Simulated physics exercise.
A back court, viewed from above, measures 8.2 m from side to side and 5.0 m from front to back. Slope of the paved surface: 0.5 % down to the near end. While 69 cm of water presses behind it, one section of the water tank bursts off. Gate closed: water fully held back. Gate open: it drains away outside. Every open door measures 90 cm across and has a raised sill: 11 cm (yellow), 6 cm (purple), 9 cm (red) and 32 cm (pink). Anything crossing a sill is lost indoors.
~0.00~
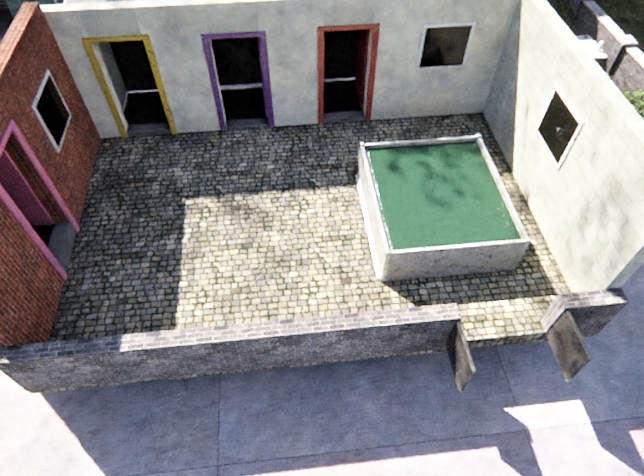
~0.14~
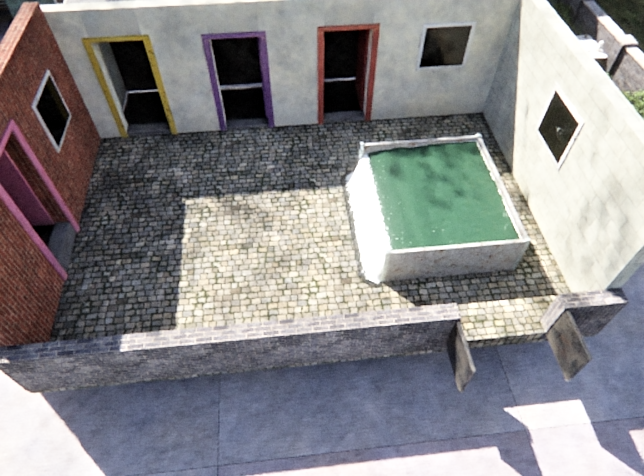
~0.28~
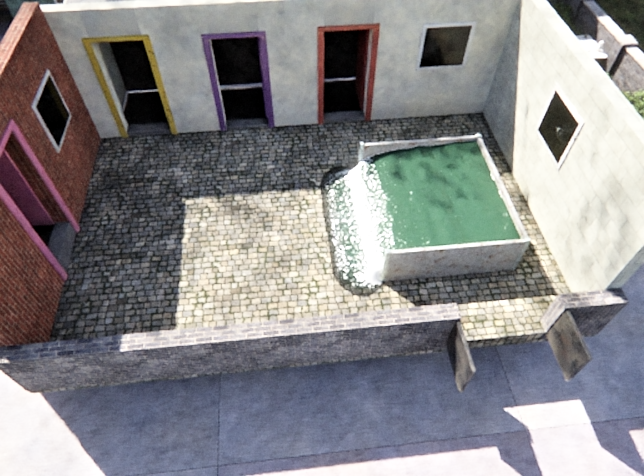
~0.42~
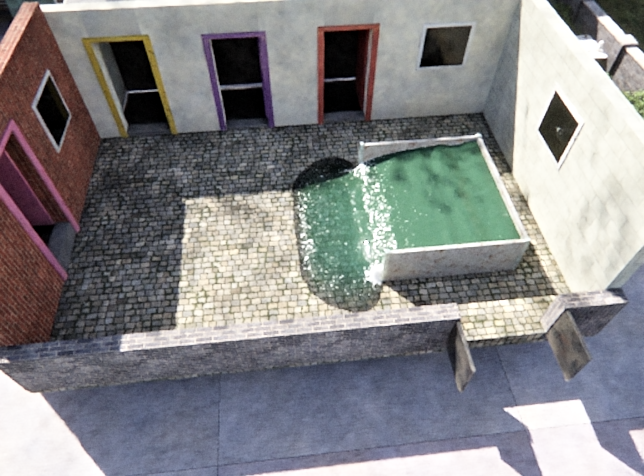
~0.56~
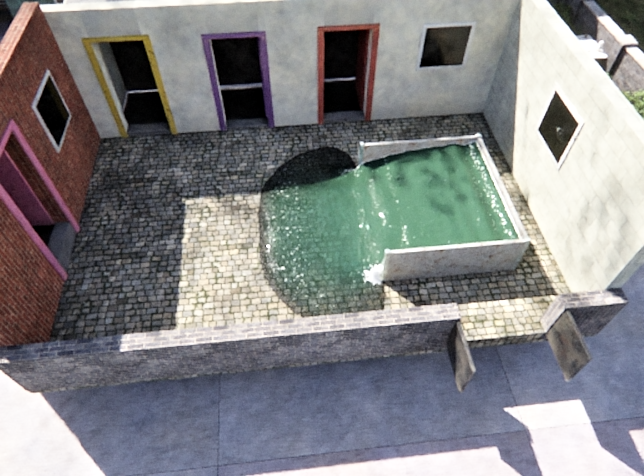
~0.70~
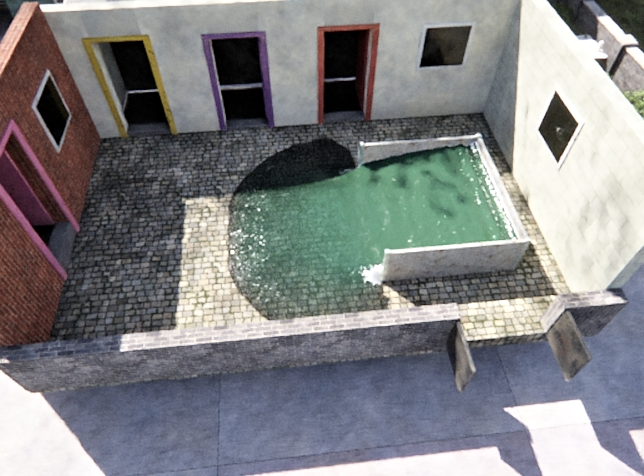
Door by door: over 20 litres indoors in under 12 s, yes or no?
Yellow door: Yes, purple door: Yes, red door: No, pink door: No.
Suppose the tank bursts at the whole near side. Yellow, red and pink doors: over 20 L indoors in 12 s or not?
At yellow the amount is beneath the mark, at red it is beneath the mark, and at pink it is beneath the mark.
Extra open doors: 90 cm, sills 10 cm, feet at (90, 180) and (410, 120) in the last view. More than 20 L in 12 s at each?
In that order: Over, under.
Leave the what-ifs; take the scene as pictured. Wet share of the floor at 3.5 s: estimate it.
I'd guess around 70 %.
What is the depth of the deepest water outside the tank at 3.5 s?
Around 35 centimetres.
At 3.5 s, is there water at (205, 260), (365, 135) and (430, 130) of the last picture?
Status of the three spots: Inundated, free of it, free of it.
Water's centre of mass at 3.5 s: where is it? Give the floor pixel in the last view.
Centre: Roughly (216, 236) px.
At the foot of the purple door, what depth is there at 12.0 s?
Looks like about 5.0 cm at that spot.
After 1.4 s water covers 55 % of the floor and is deepest (29 cm) near (369, 257); yellow door not reached, purple door 3 cm at the sill, 0 L in, red door not reached, pink door not reached.
After 2.2 s water covers 70 % of the floor and is deepest (46 cm) near (46, 356); yellow door 10 cm at the sill, 0 L in, purple door 10 cm at the sill, 3 L in, red door 1 cm at the sill, 0 L in, pink door 30 cm at the sill, 0 L in.
After 3.5 s water covers 70 % of the floor and is deepest (35 cm) near (123, 337); yellow door 23 cm at the sill, 10 L in, purple door 8 cm at the sill, 15 L in, red door 1 cm at the sill, 0 L in, pink door 30 cm at the sill, 0 L in.
After 7.0 s water covers 80 % of the floor and is deepest (14 cm) near (97, 156); yellow door 14 cm at the sill, 112 L in, purple door 11 cm at the sill, 49 L in, red door 10 cm at the sill, 0 L in, pink door 12 cm at the sill, 0 L in.
After 12.0 s water covers 95 % of the floor and is deepest (16 cm) near (555, 317); yellow door 4 cm at the sill, 116 L in, purple door 5 cm at the sill, 71 L in, red door 5 cm at the sill, 2 L in, pink door 7 cm at the sill, 0 L in.
